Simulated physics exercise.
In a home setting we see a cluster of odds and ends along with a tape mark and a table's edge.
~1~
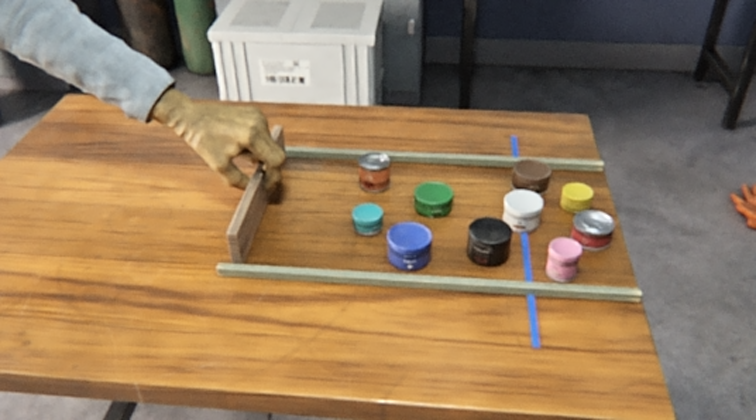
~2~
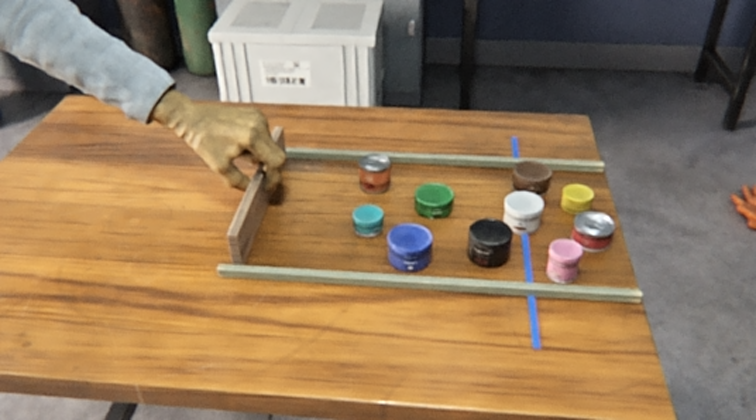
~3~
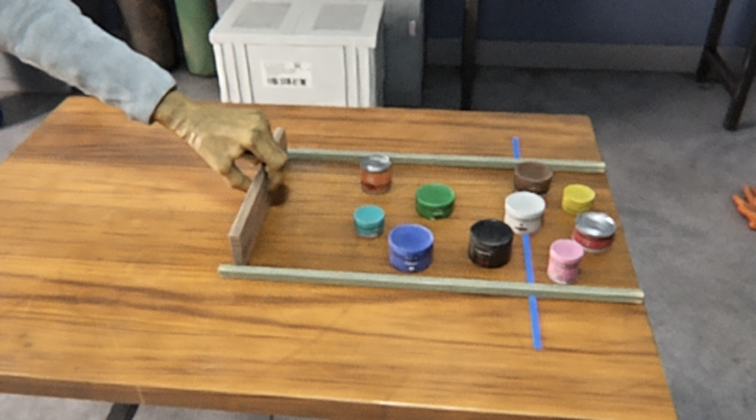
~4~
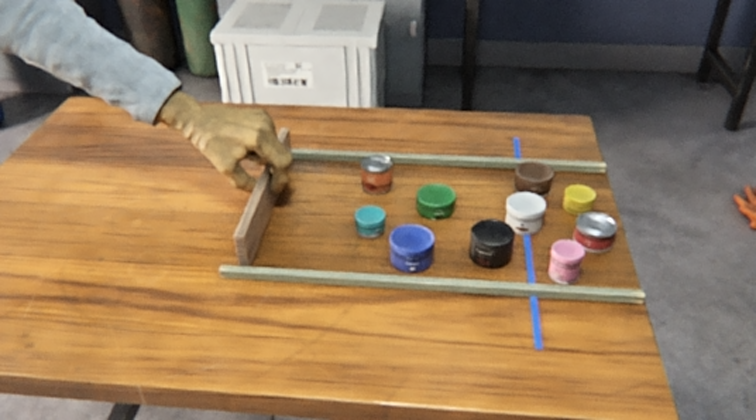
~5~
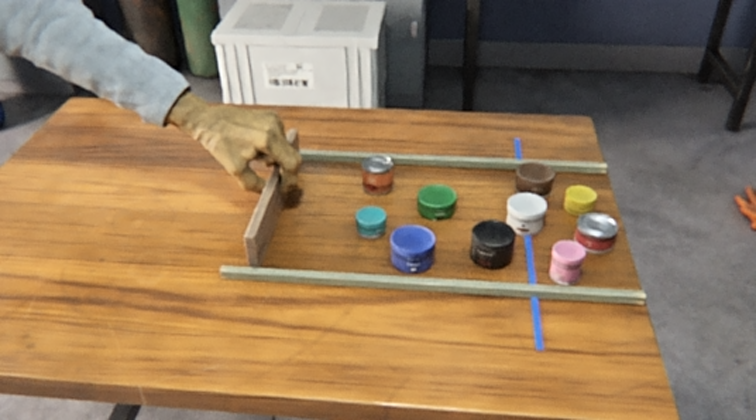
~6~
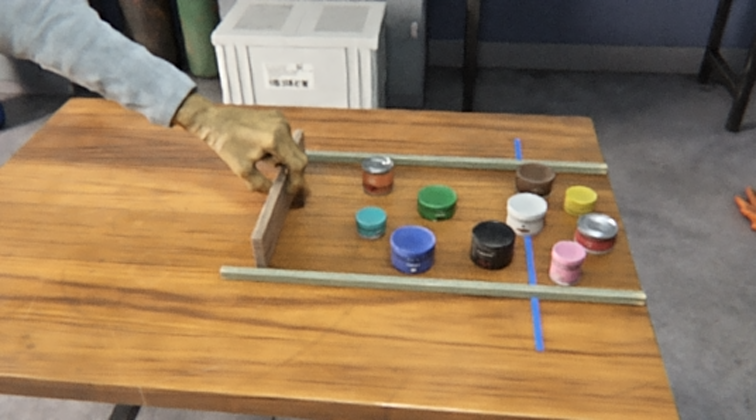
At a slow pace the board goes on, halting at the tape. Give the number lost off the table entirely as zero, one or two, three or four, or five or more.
Lost off the table: Zero.
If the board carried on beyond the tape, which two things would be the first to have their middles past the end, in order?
The order is the red pot, then the black tub.
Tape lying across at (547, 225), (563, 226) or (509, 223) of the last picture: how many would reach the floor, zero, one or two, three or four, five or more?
First 1 or 2, then 1 or 2, then not one.
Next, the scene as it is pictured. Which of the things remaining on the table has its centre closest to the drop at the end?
Red pot.
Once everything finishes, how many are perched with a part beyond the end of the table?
Count: 1.
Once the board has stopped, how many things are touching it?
It is in contact with 4.
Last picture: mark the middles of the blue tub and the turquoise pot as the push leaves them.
About (554, 258), and the other about (544, 232).
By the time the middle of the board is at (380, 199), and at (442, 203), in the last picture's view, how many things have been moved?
Answer - first 2, then 5.
Soon after, none off yet; red pot at rest near (596, 233); yellow tub at rest near (580, 201); pink tin at rest near (567, 263).
After that, none off yet; red pot at rest near (596, 233); yellow tub at rest near (580, 201); pink tin at rest near (568, 263).
In the end, the number that fall off is zero.
